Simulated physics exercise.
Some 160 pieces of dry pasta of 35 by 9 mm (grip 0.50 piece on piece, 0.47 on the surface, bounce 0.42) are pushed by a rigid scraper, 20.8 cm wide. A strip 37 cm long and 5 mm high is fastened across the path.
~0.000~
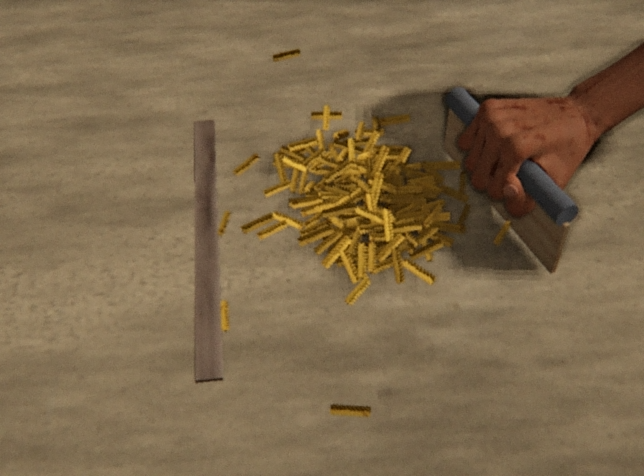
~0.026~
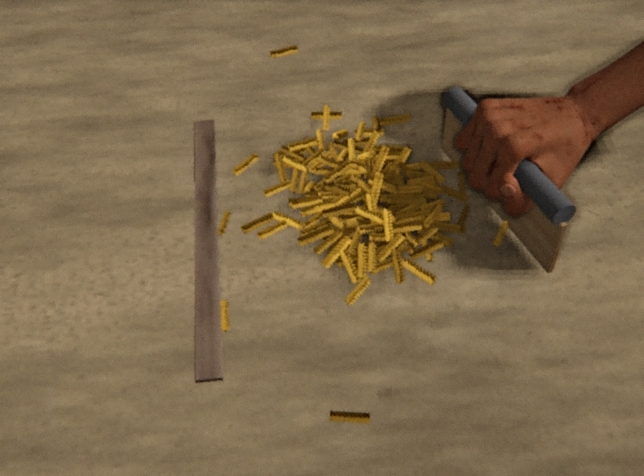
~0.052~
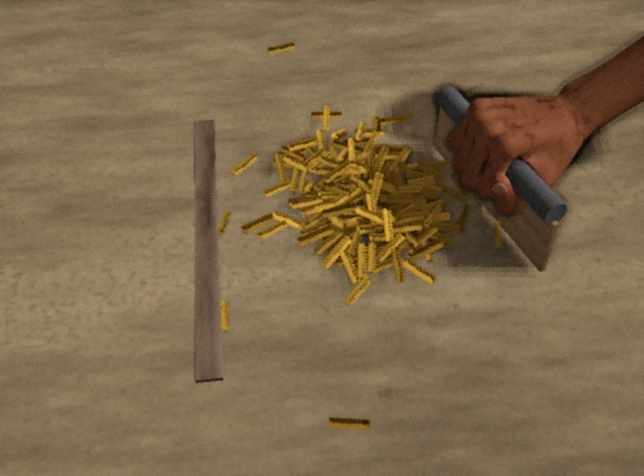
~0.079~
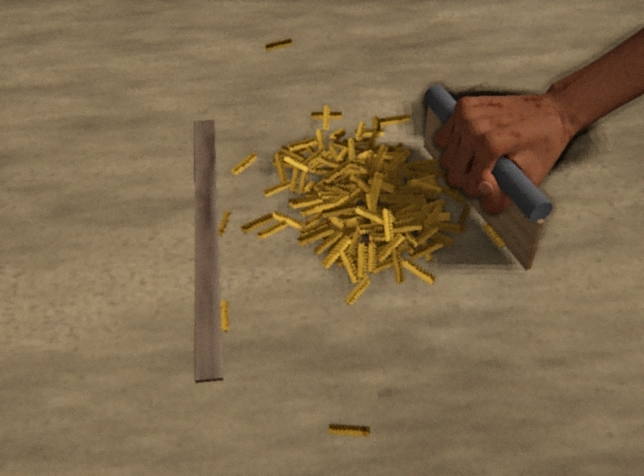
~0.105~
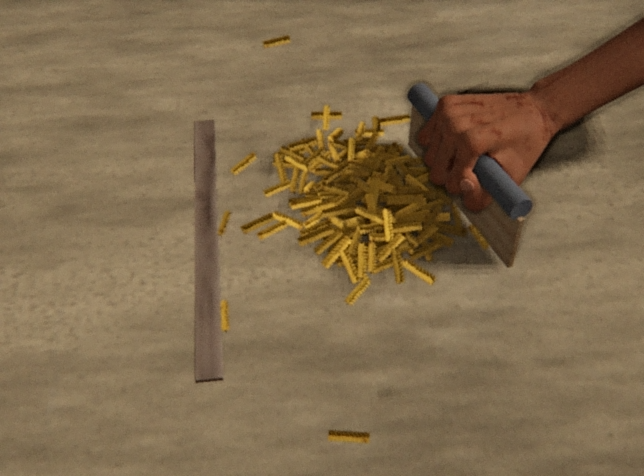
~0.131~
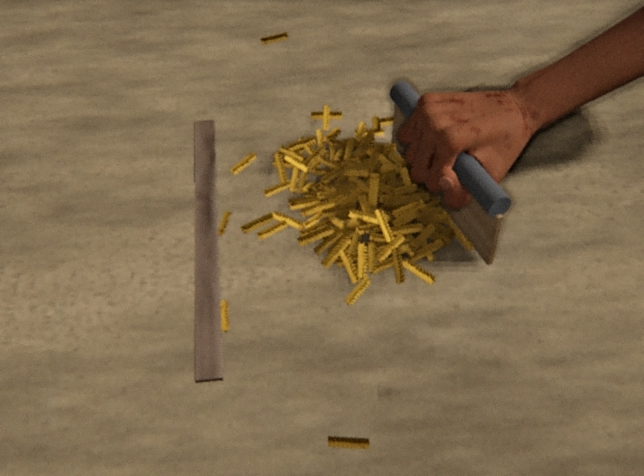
A hand gripping a scraper by its grey handle slid it leftward into a heap of short yellow pasta pieces, bunching up the near edge, while a flat strip lay still on the left.
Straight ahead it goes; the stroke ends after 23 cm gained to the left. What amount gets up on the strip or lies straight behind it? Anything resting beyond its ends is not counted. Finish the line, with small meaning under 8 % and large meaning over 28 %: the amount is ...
The amount is medium.
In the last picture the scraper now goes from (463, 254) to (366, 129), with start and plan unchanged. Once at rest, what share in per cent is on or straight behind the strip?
It ends up over 40.
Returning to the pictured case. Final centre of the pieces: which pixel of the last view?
About (242, 209).
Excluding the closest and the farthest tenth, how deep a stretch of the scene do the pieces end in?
It spans about 22 cm.
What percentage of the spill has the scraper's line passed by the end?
It works out to roughly 20 per cent.
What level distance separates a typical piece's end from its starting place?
14 cm.
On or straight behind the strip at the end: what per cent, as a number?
Share: Approx. 20 %.
Then, at 0.30 s, scraper 19 cm from its start, spill 24 cm wide; elsewhere 100 %.
After 0.48 s, scraper 24 cm from its start, spill 25 cm wide; on or straight behind the strip 20 %, elsewhere 80 %.
After 0.63 s, scraper 24 cm from its start, spill 25 cm wide; on or straight behind the strip 20 %, elsewhere 80 %.
In the end, at 1.8 s, on or straight behind the strip 20 %, elsewhere 80 %.
